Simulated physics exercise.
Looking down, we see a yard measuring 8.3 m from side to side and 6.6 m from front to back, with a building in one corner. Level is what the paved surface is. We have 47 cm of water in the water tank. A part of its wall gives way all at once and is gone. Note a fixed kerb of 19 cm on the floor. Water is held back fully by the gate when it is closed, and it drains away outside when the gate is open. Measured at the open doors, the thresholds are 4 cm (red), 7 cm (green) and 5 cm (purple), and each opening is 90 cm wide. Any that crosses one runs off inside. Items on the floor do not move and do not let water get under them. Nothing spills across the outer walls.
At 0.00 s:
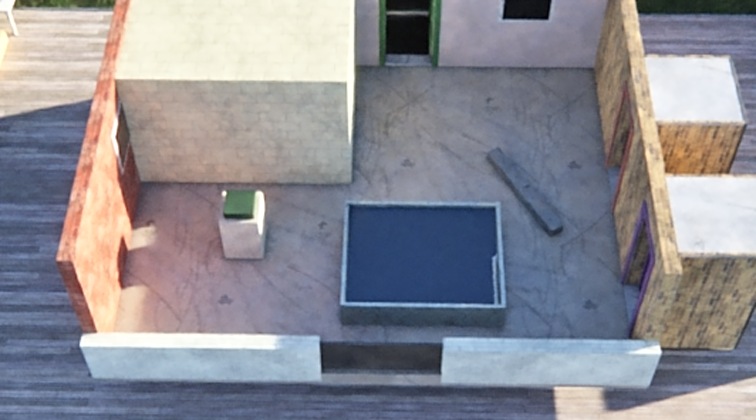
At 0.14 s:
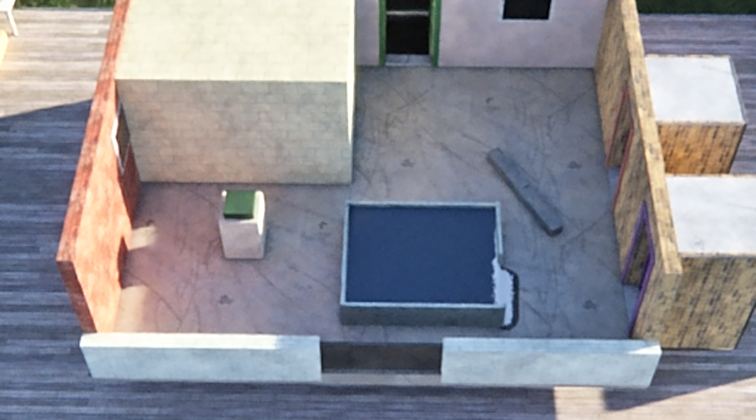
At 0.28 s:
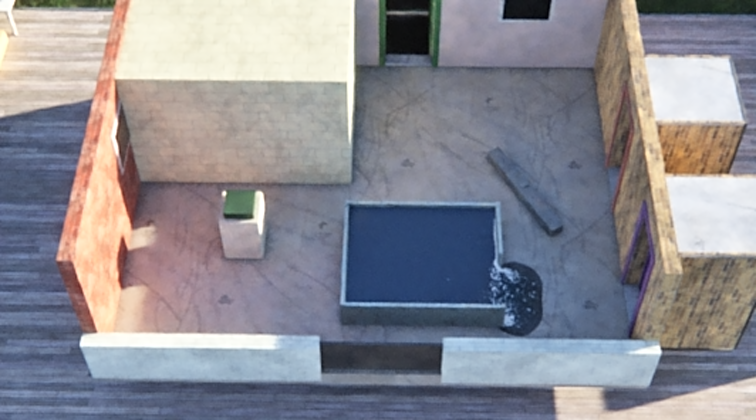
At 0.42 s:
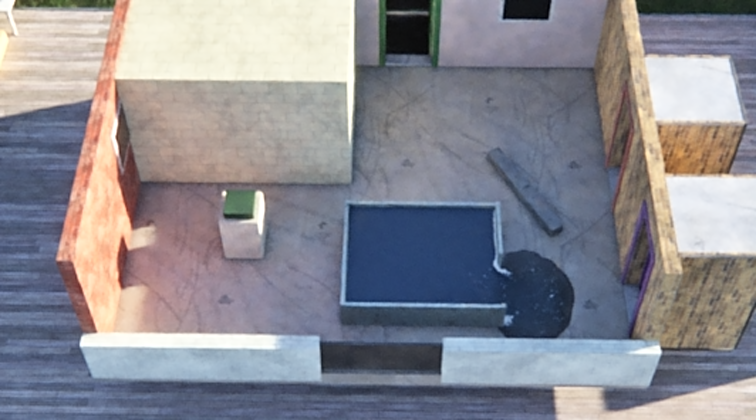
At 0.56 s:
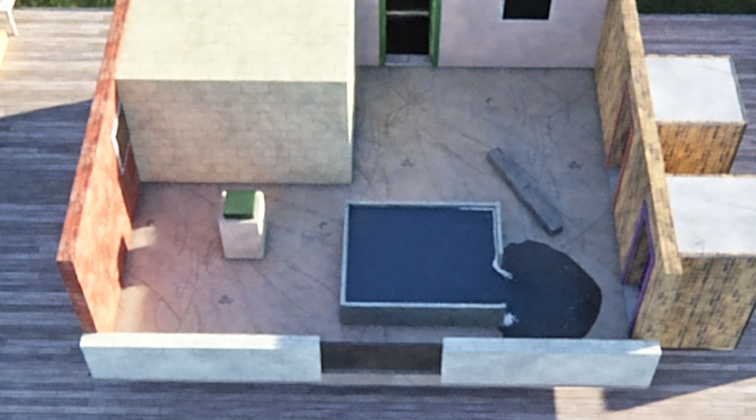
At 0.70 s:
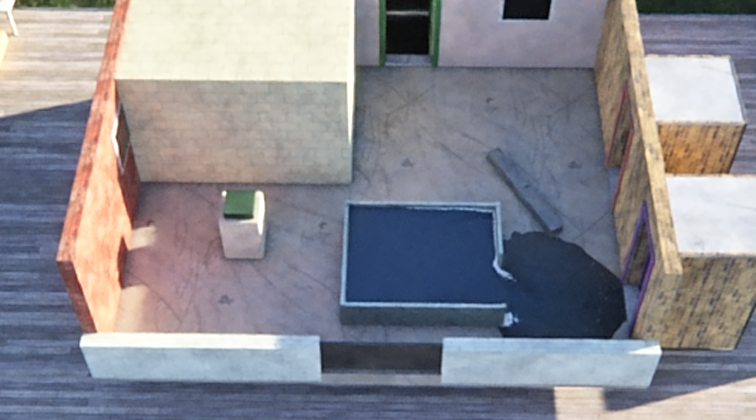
A walled, paved yard on wooden decking is seen from above at an angle, through a camera that stays still. A pale block building fills the back left corner, with a green-topped pedestal before it, a red brick wall at left, a grey slab at right, and a low tank of dark blue water near the front. The tank's right side gives way, and water pours out, spreading rightward in a widening dark pool.
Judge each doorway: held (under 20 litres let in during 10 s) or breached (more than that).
The red door holds it back enough. The green door holds it back enough. The purple door lets too much in.
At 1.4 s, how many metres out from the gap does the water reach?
About 2.6 m.
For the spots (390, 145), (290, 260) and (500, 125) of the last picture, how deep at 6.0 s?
The depths come out at 0, 0 and 2 centimetres, in the order listed.
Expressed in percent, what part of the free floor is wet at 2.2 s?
I'd say around 15 % is wet.
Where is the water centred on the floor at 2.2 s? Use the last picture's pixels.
Pixel position near (465, 278).
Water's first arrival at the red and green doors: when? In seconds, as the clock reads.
Arrival times - red 1.8 s, green 6.0 s.
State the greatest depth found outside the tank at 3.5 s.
22 cm or so.
After 1.4 s water covers 15 % of the floor and is deepest (34 cm) near (631, 364); red door not reached, green door not reached, purple door 11 cm at the sill, 42 L in.
After 2.2 s water covers 15 % of the floor and is deepest (30 cm) near (608, 364); red door 4 cm at the sill, 0 L in, green door not reached, purple door 23 cm at the sill, 131 L in.
After 3.5 s water covers 25 % of the floor and is deepest (22 cm) near (621, 289); red door 5 cm at the sill, 1 L in, green door not reached, purple door 22 cm at the sill, 287 L in.
After 6.0 s water covers 40 % of the floor and is deepest (17 cm) near (622, 298); red door 5 cm at the sill, 4 L in, green door not reached, purple door 16 cm at the sill, 459 L in.
After 10.0 s water covers 65 % of the floor and is deepest (10 cm) near (597, 364); red door 5 cm at the sill, 6 L in, green door 4 cm at the sill, 0 L in, purple door 10 cm at the sill, 583 L in.
